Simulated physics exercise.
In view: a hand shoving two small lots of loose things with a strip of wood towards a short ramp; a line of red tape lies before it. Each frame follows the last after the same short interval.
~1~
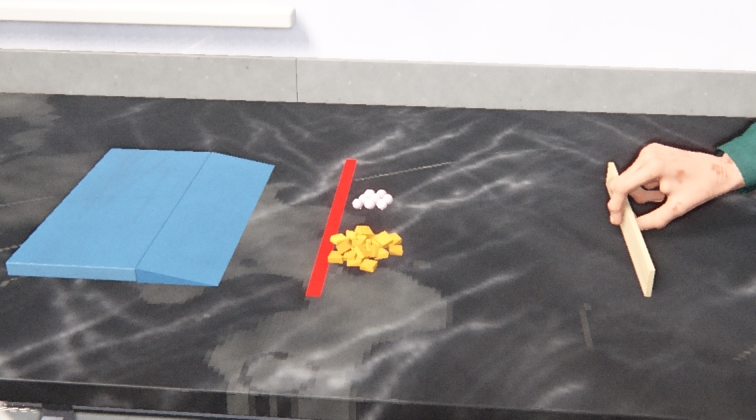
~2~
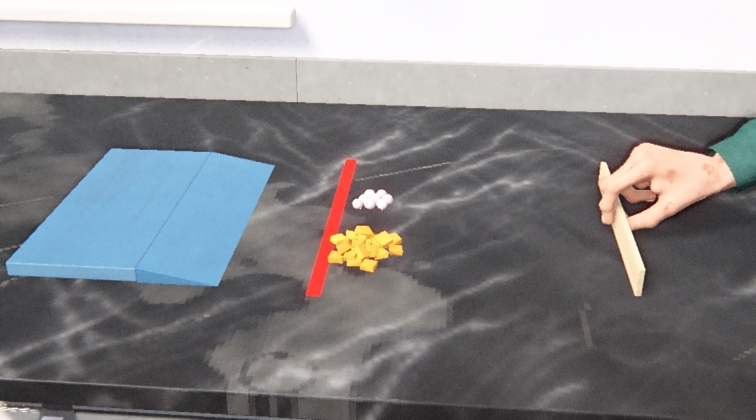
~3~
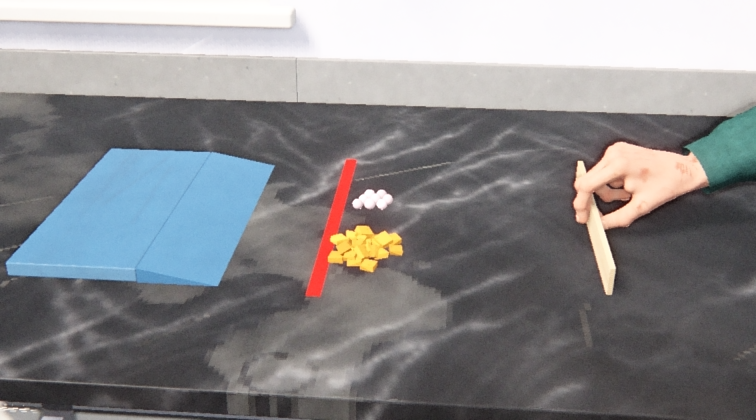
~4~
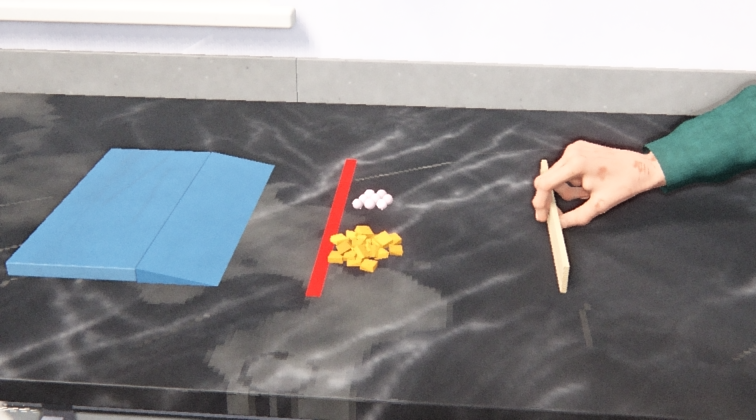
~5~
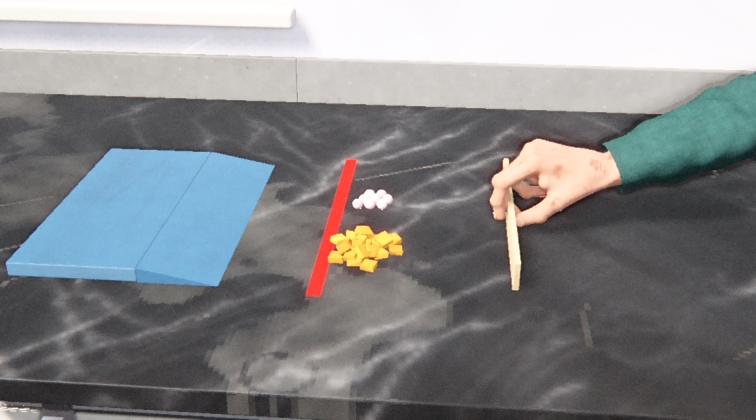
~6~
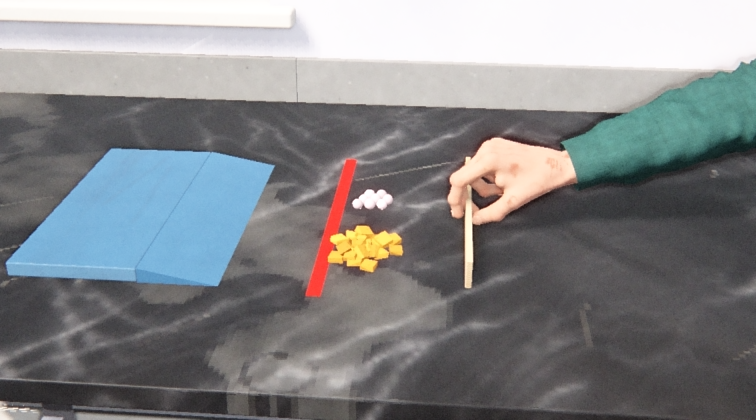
A hand sliding an upright wooden strip leftward across a dark marbled counter, nearing small yellow and pale pink piles beside red tape.
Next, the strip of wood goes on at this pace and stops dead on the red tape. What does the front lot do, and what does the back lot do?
In the end the front lot isn't pushed up while the back lot puts some on top.
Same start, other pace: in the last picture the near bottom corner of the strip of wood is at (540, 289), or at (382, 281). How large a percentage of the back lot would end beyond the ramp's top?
Roughly 0 percent in the first try and roughly 100 percent in the second.
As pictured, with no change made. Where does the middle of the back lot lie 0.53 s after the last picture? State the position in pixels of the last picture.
(145, 189), roughly.
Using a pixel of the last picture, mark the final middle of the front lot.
Close to (239, 243).
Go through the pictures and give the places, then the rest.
In the first frame, strip of wood near (647, 272), at rest; red tape near (350, 165); top of the ramp near (142, 259); front lot near (365, 246), a few small crackers; back lot near (376, 199), a few sugar pearls.
In the second frame, strip of wood near (637, 272); back lot near (376, 199).
In the third frame, strip of wood near (608, 271); front lot near (365, 246).
In the fourth frame, strip of wood near (563, 268); back lot near (376, 199).
In the fifth frame, strip of wood near (516, 266); front lot near (365, 246).
In the sixth frame, strip of wood near (469, 264); red tape near (350, 165); top of the ramp near (142, 259); front lot near (365, 246); back lot near (376, 199).
Then, 0.11 s on from there, strip of wood still moving, near (390, 200); front lot the whole lot short of the ramp; back lot the whole lot short of the ramp.
Then, 0.25 s on from there, strip of wood stopped at the red tape; front lot the whole lot short of the ramp; back lot a little on the ramp, the bulk short of the ramp.
Then, 0.53 s on from there, strip of wood stopped at the red tape; front lot near a quarter on the ramp, near two thirds short of the ramp; back lot the bulk past the top, a little on the ramp.
In the end, strip of wood stopped at the red tape; front lot none at all past the top, near a quarter on the ramp, near two thirds short of the ramp; back lot the whole lot past the top.
